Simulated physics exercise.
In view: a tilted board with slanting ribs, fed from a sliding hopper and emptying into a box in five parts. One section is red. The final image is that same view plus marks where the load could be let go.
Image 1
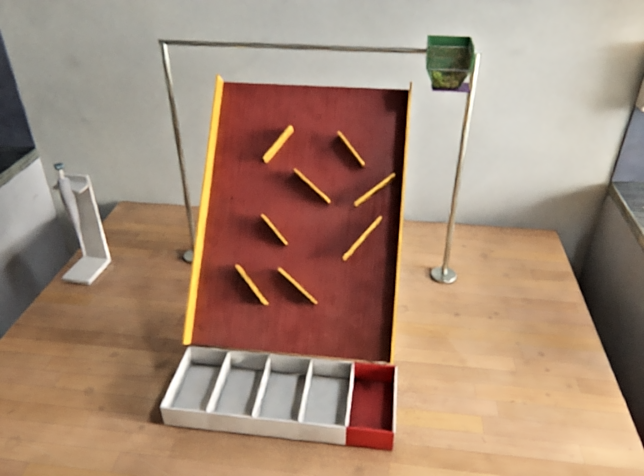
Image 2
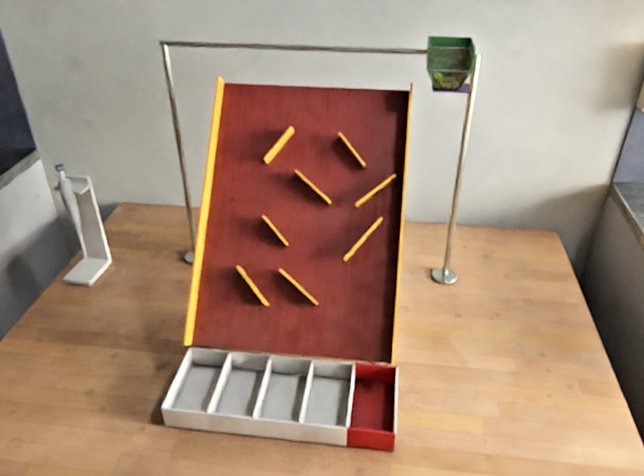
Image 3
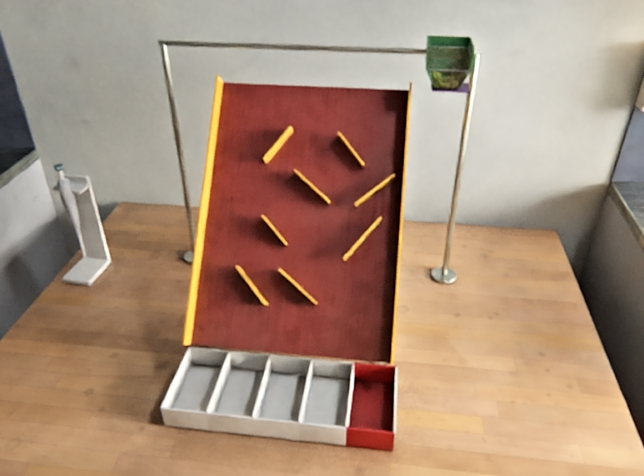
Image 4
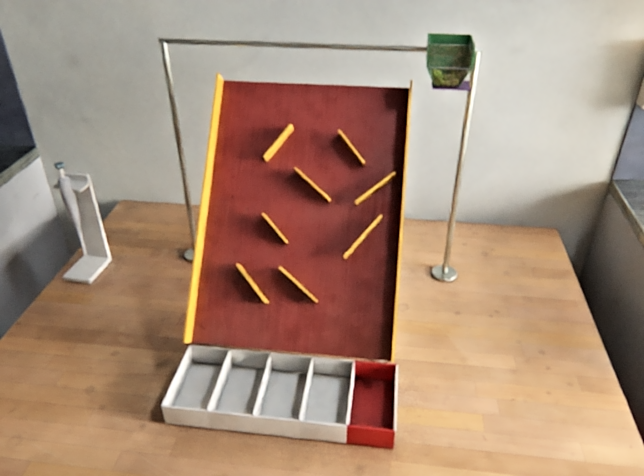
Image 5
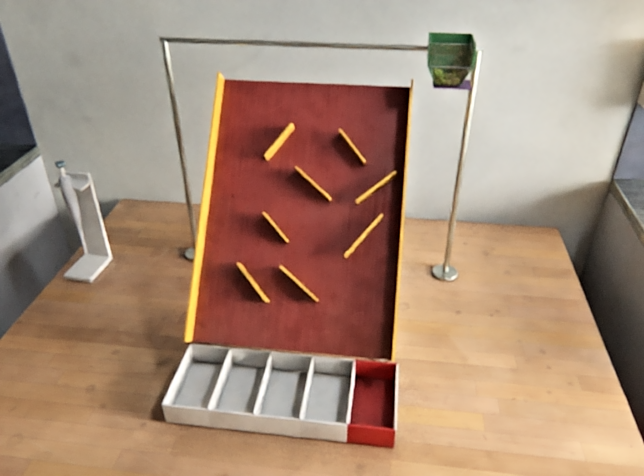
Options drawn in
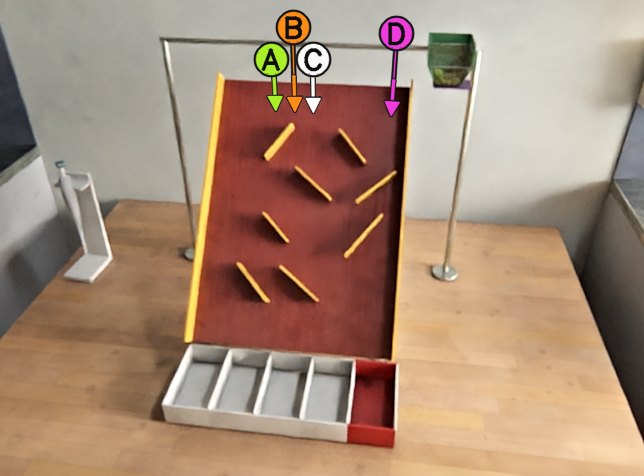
A tilted dark-red board with yellow edges and slanting yellow ribs stands on a light wooden table against a pale grey wall, seen from the front and slightly above. A white box with a red right-hand section sits at its foot, a small green container hangs at the upper right of a metal rail behind, and a white stand is at left. Nothing visibly moves apart from very slight camera shake.
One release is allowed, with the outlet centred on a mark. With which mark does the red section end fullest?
Use mark D.
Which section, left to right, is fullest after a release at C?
The fourth from the left.
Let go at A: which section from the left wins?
It is the first one.
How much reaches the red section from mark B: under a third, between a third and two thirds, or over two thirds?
It is under a third.
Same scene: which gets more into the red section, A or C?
The answer is C.
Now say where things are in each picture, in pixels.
Hopper (446, 81), dried peas, door shut, in the first frame.
Ribs (264, 159) to (291, 126), (339, 132) to (364, 164), (295, 170) to (329, 200), in the second frame.
Ribs (355, 204) to (395, 174), (262, 215) to (285, 243), (344, 259) to (381, 217), in the third frame.
Ribs (237, 264) to (265, 302), (279, 267) to (316, 301), in the fourth frame.
Red section (371, 435), number 5 of 5 from the left, in the fifth frame.
On the marked copy, mark A meets the board at (275, 105); mark B meets the board at (294, 106); mark C meets the board at (313, 107); mark D meets the board at (391, 110).
If A is chosen, just a few in the red section, the larger part in other sections, about a tenth outside the box.
If B is chosen, about a tenth in the red section, the larger part in other sections, about a tenth outside the box.
If C is chosen, about a tenth in the red section, the larger part in other sections.
If D is chosen, roughly a third in the red section, roughly half in other sections, about a tenth outside the box.
